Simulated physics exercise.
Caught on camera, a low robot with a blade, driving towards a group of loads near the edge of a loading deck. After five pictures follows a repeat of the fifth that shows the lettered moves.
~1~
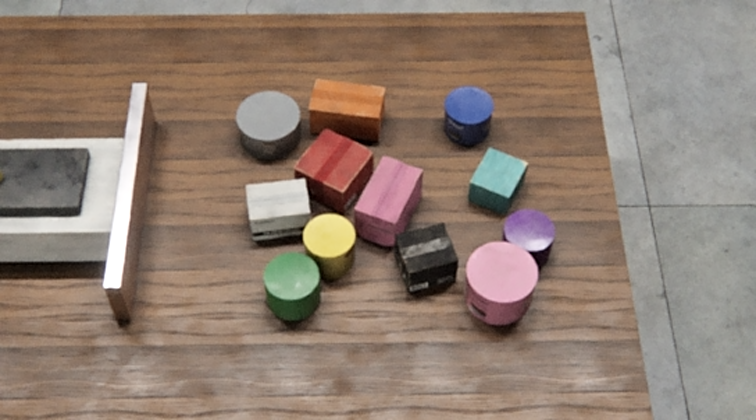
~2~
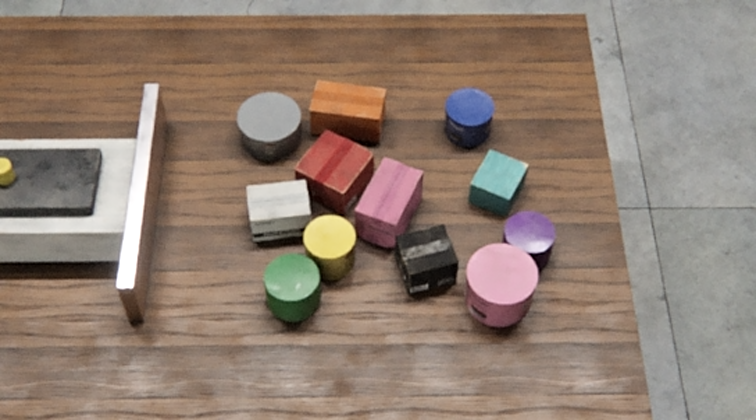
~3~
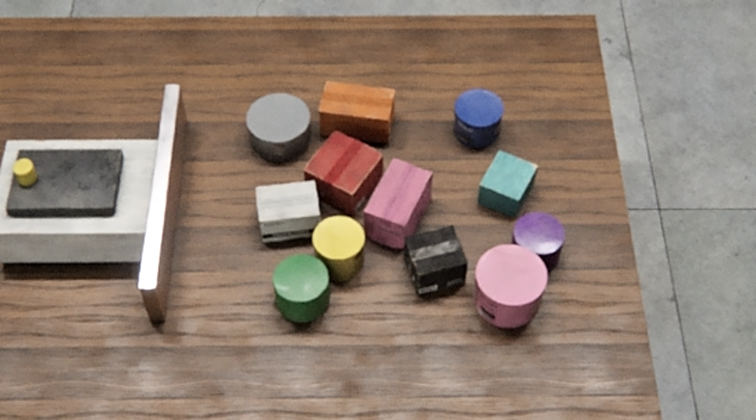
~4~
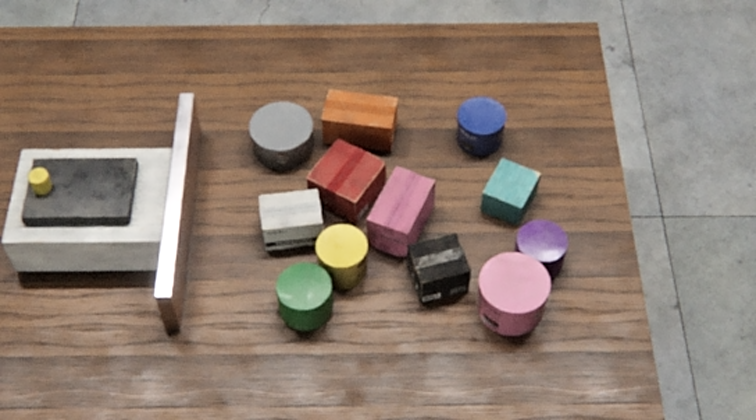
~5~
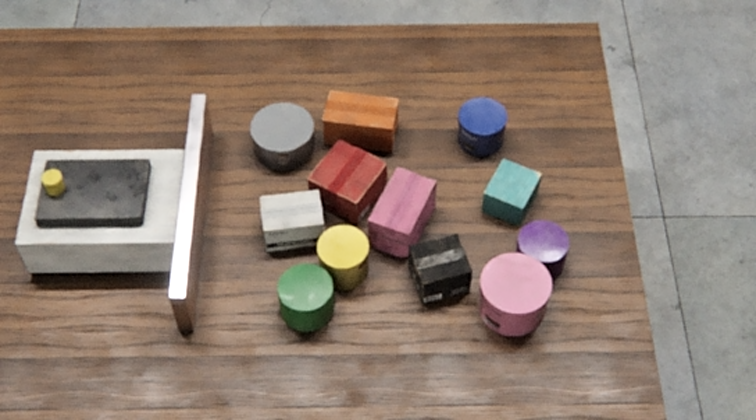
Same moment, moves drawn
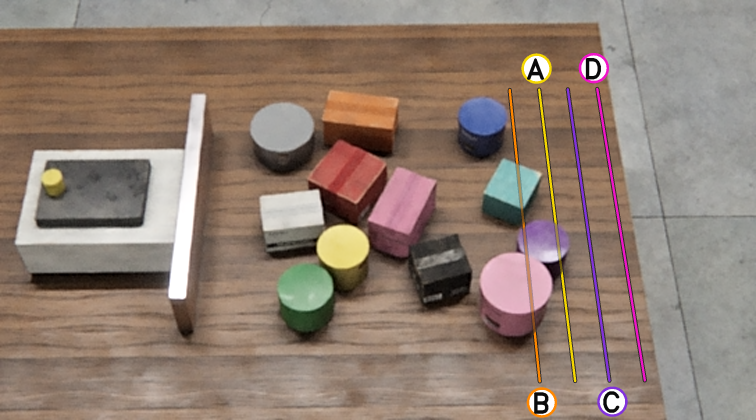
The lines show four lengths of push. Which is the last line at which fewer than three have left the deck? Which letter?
At B, and not beyond.
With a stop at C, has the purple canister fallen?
Yes.
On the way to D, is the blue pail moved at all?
By then, yes.
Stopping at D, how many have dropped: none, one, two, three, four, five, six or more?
By then, six or more.
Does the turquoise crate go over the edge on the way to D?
Yes.
On the marked copy, A at (556, 222); B at (523, 222); C at (587, 222); D at (619, 221).
Taking B. A third of the way, robot (223, 189); orange box (411, 108); green canister (345, 299).
Two thirds of the way, robot (343, 188); turquoise crate (569, 181); purple canister (561, 258).
When it is over, robot (436, 187); turquoise crate over the edge; purple canister over the edge; two fallen.
As for the rest, A drops four; C drops six; D drops eleven.
